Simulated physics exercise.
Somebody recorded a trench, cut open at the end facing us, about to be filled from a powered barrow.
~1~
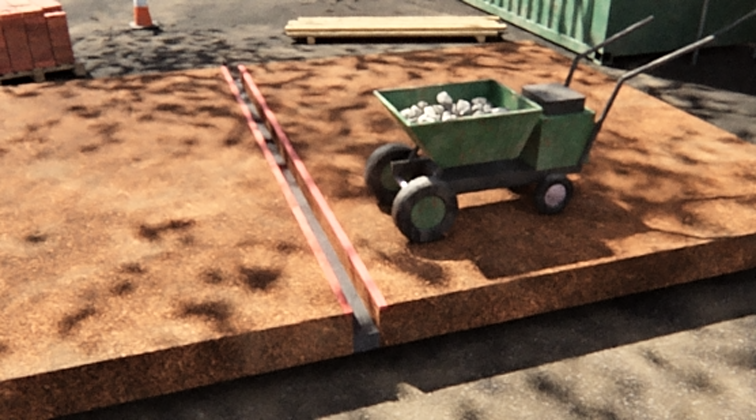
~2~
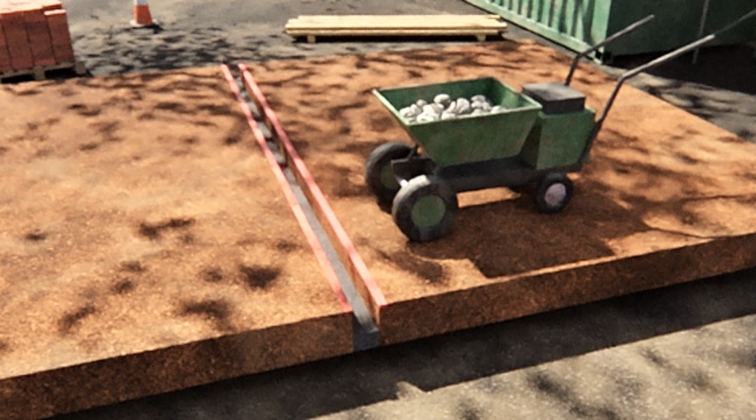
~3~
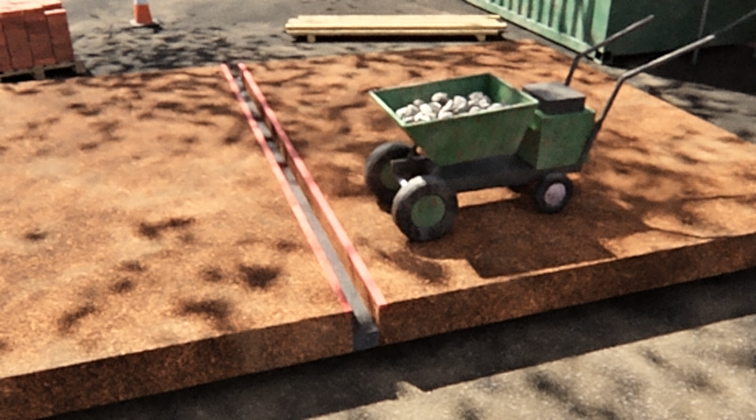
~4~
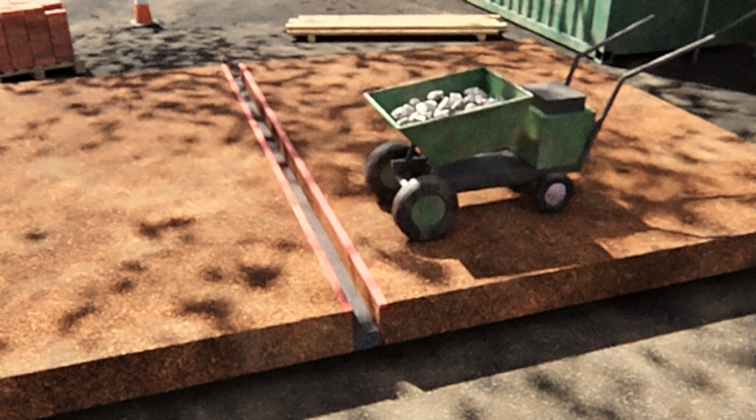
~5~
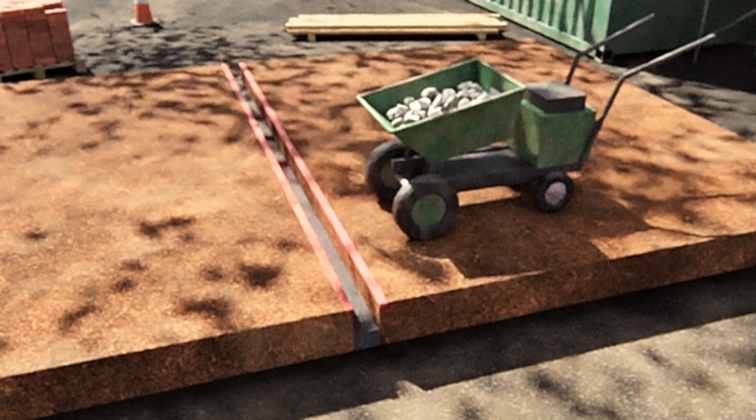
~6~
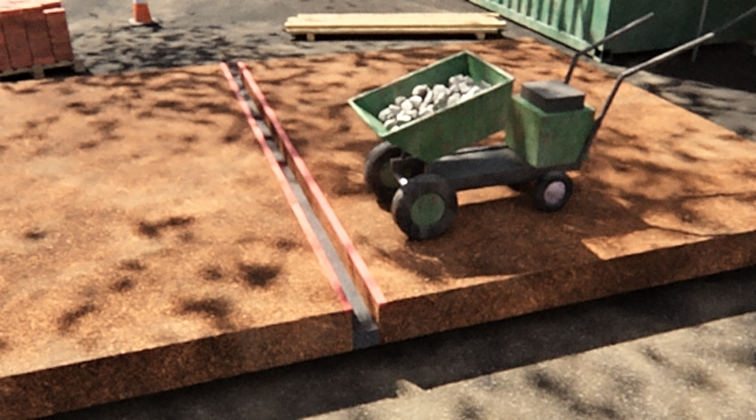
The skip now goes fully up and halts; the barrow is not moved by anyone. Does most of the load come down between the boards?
No, not the bulk.
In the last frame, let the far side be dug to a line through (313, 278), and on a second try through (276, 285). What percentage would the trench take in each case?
Lab note: Try one 50 per cent, try two 100 per cent.
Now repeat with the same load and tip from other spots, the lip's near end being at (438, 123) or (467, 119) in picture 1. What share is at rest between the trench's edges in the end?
Okay, so the first one ends at 50 % and the second at 40 %.
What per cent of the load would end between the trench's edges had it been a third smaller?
Near 20 %.
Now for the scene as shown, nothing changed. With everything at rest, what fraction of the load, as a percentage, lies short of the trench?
0 %.
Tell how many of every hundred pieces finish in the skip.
My estimate is about 0 per cent.
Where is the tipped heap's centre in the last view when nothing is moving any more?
Centre at rest, last view: Approx. (286, 230).
Shortly afterwards, skip tipped steeply; the whole lot in the skip.
Next, skip tipped steeply; all but a few in the skip; only a few beyond it; only a few falling.
Some moments later, skip tipped right over; near a quarter in the skip; only a few in or heaped over the trench; near two thirds beyond it; only a few falling.
In the end, skip tipped right over; near a third in or heaped over the trench; near two thirds beyond it.
